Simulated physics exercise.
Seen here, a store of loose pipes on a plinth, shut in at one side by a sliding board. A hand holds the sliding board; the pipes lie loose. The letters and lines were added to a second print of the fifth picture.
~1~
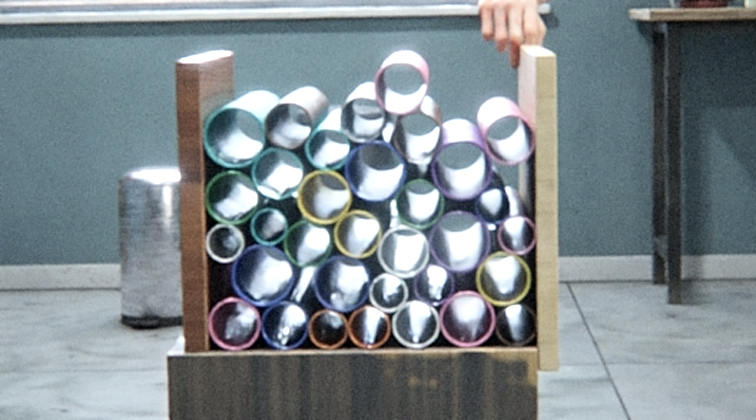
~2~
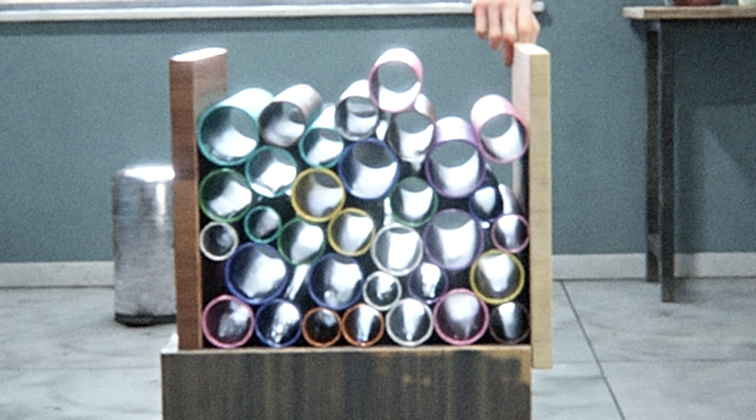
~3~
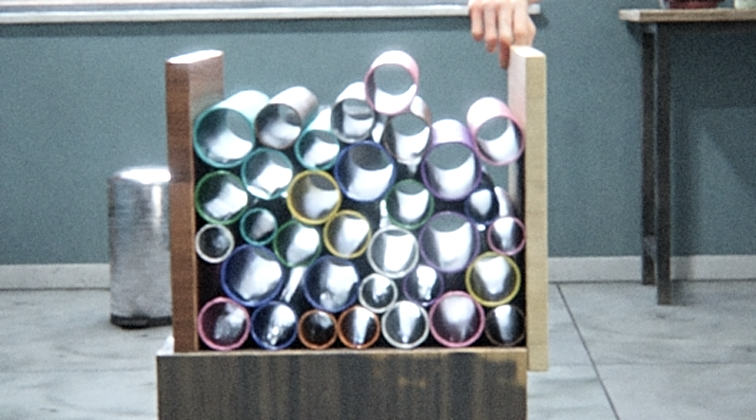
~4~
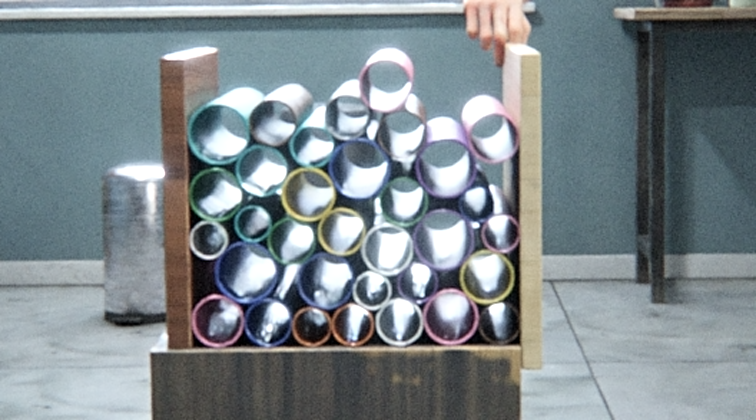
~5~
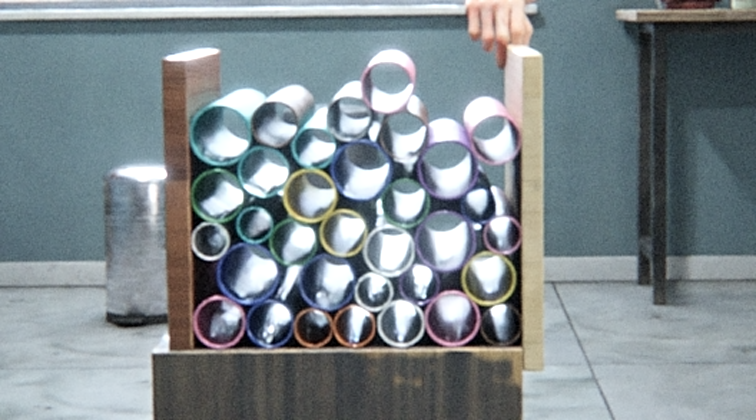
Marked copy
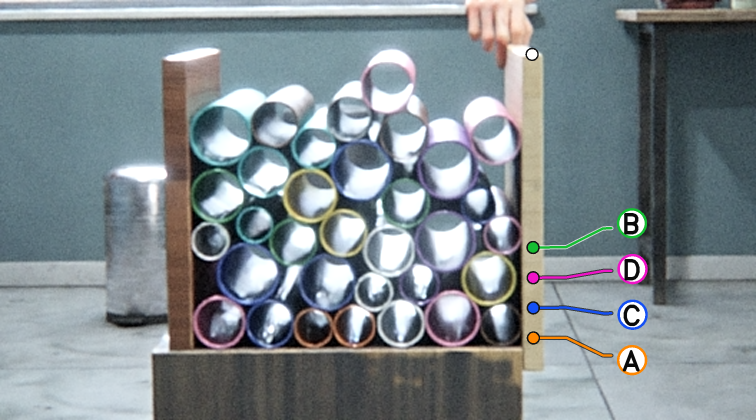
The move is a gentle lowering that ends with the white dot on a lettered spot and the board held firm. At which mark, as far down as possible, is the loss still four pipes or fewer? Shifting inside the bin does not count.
Down to B.
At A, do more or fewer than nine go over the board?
More than nine.
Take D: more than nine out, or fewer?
At D, fewer than nine.
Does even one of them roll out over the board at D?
At D: Yes.
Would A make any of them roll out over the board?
At A: Yes.
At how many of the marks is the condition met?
One of them.
On the marked copy, A at (533, 338); B at (533, 247); C at (533, 308); D at (533, 278); the white dot at (532, 55).
Taking B. A third of the way, top of the board (522, 138).
Two thirds of the way, top of the board (522, 233).
When it is over, top of the board (522, 246), one out over the board.
As for the rest, A more than four out over the board; C more than four out over the board; D more than four out over the board.
